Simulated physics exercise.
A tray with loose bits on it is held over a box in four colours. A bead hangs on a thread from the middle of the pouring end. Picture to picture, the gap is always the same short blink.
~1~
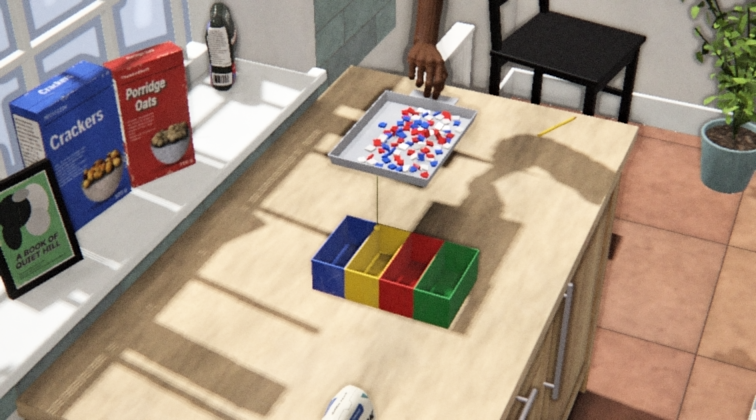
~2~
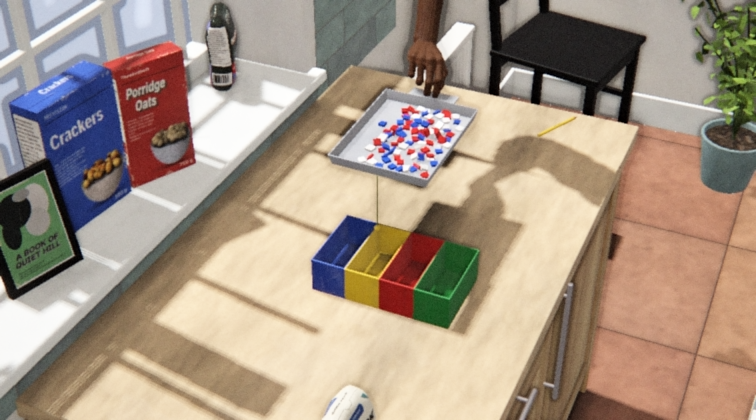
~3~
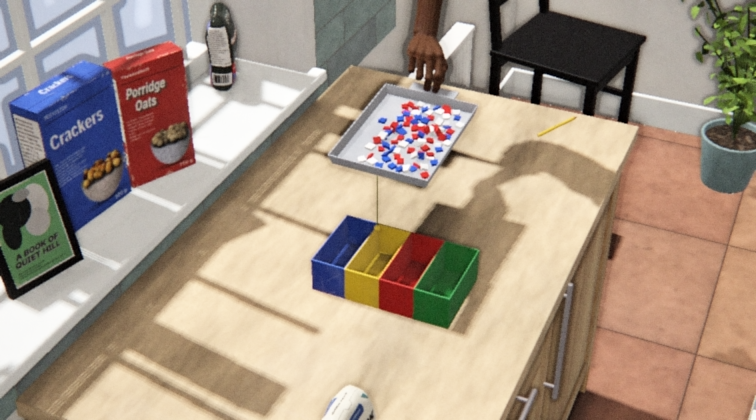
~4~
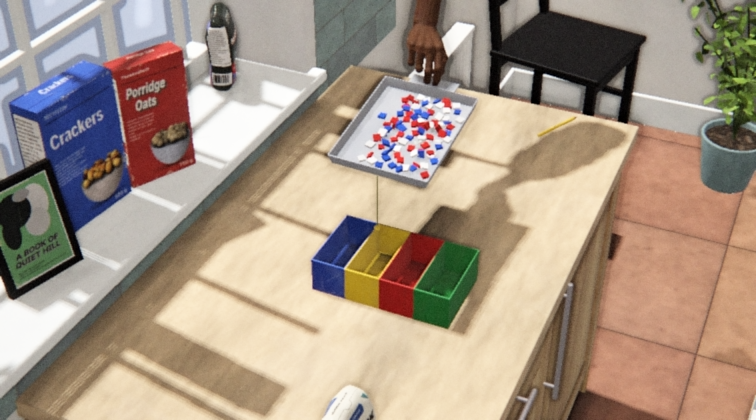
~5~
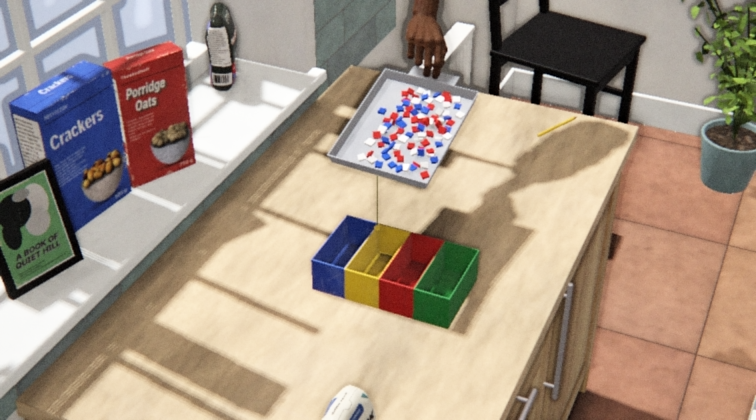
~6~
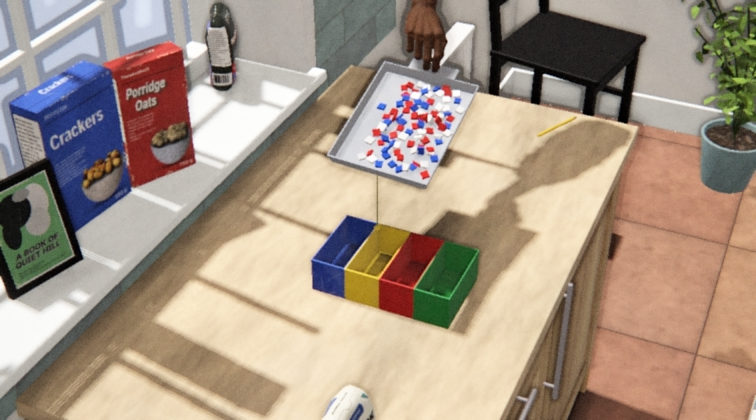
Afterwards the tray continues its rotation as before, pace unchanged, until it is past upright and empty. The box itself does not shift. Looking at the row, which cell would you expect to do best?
I would expect the red cell to do best.
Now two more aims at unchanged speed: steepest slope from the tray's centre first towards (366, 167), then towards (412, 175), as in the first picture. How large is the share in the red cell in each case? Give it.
Near 0 % and, after that, 80 %.
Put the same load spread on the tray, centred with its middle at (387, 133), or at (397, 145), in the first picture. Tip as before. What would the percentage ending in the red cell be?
The first start yields 30 per cent, the second 50 per cent.
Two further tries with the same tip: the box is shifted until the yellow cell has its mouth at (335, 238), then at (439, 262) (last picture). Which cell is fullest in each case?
The first time it is the green one, and the second time it is the blue cell.
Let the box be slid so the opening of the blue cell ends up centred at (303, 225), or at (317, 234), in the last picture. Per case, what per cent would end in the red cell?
Trial 1: 30 percent; trial 2: 40 percent.
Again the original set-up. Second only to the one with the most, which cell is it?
Ranked second: The yellow cell.
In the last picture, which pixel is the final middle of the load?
(398, 286).
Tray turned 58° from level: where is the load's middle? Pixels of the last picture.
Mark it at roughly (402, 150) in the final frame.
Soon after the last picture, tray tipped steeply; all on the tray.
A little later, tray tipped right over; about two thirds on the tray; a small part in the red cell; a small part in the yellow cell; a stray few in the blue cell; a small part falling or outside the box.
Later still, tray tipped past a quarter turn; about half in the red cell; about a third in the yellow cell; a small part in the blue cell; a stray few in the green cell; a stray few falling or outside the box.
At rest, tray tipped past a quarter turn; about half in the red cell; about a third in the yellow cell; a small part in the blue cell; a stray few in the green cell; a stray few outside the box.
